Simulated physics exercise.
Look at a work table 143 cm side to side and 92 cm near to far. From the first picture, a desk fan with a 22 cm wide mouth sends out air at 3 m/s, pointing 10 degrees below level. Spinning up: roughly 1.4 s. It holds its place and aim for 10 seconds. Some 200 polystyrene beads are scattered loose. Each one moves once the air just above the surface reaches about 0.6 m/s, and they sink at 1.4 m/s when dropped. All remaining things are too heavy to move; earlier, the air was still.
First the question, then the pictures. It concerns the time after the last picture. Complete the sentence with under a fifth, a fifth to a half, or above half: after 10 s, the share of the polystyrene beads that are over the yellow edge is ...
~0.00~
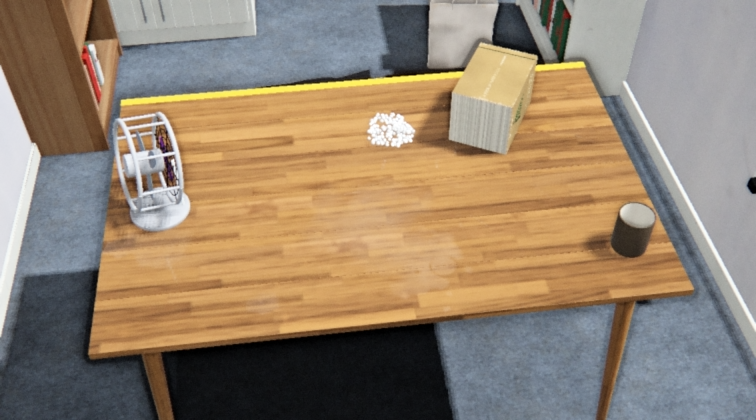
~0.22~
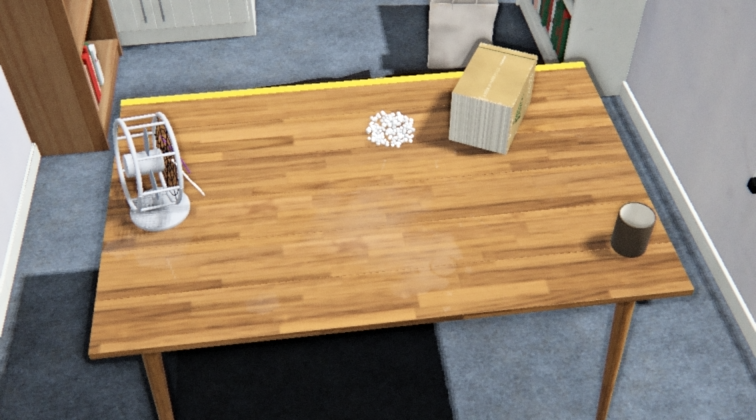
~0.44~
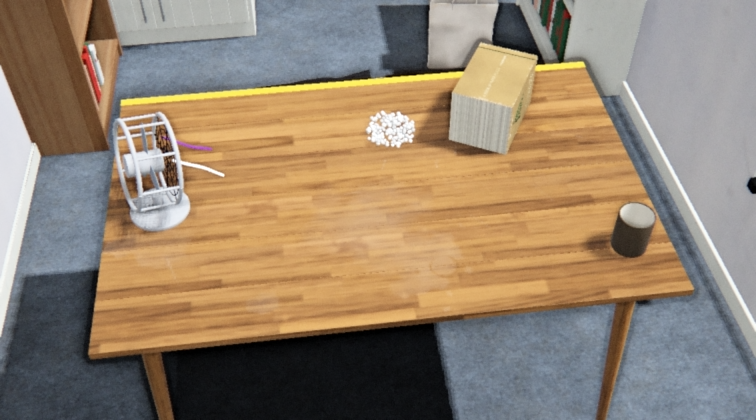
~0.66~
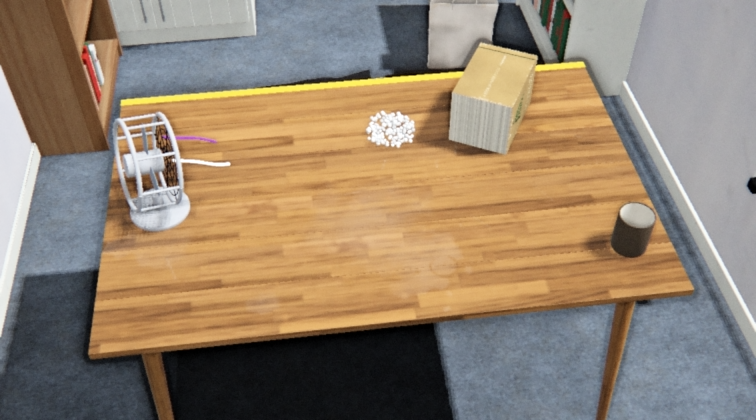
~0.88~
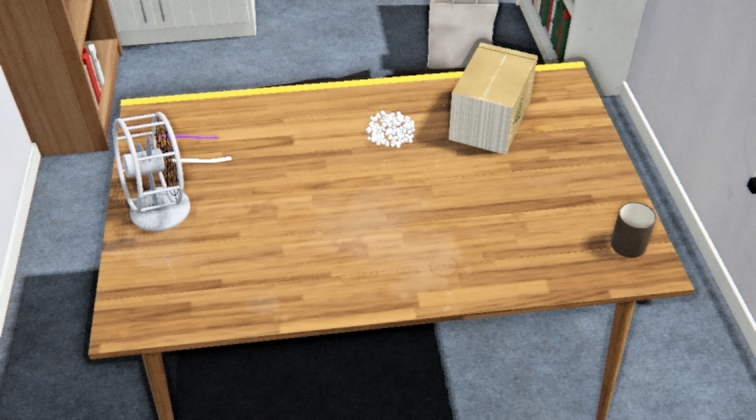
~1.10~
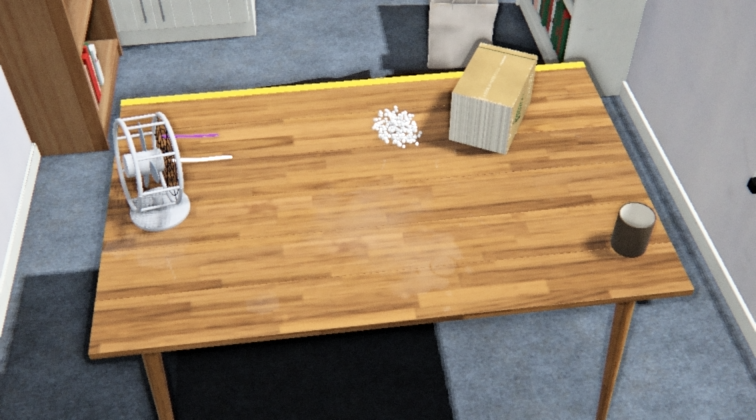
After 10 s, the share is above half.
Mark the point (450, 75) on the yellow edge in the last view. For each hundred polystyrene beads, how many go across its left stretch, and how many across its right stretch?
Some 30 % left, 60 % right.
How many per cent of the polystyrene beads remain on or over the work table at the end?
It comes to about 0 % at the end.
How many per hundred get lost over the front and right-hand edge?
Roughly 0 % front, roughly 10 % right-hand.
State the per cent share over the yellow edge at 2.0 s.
I reckon close to 90 %.
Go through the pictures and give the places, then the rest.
The middle of the polystyrene beads is near (393, 130), none has stirred yet and the mouth of the desk fan is at (147, 162), in the first frame.
The middle of the polystyrene beads is near (393, 128), none has stirred yet and the yellow edge is centred on (357, 81), in the second frame.
The middle of the polystyrene beads is near (393, 128), none has stirred yet, the top of a book is at (496, 74) and the top of a mug is at (638, 215), in the third frame.
The middle of the polystyrene beads is near (393, 128) and none has stirred yet, in the fourth frame.
The middle of the polystyrene beads is near (393, 128) and none has stirred yet, in the fifth frame.
The middle of the polystyrene beads is near (396, 129), the farthest in sight from the desk fan is at (412, 116) and about 40 % have left their places, in the sixth frame.
After 2.0 s the count stands so, 91 % are over the yellow edge.
After 3.2 s the count stands so, 92 % are over the yellow edge.
After 5.5 s the count stands so, 92 % are over the yellow edge.
After 10.0 s, at the end, 92 % are over the yellow edge.
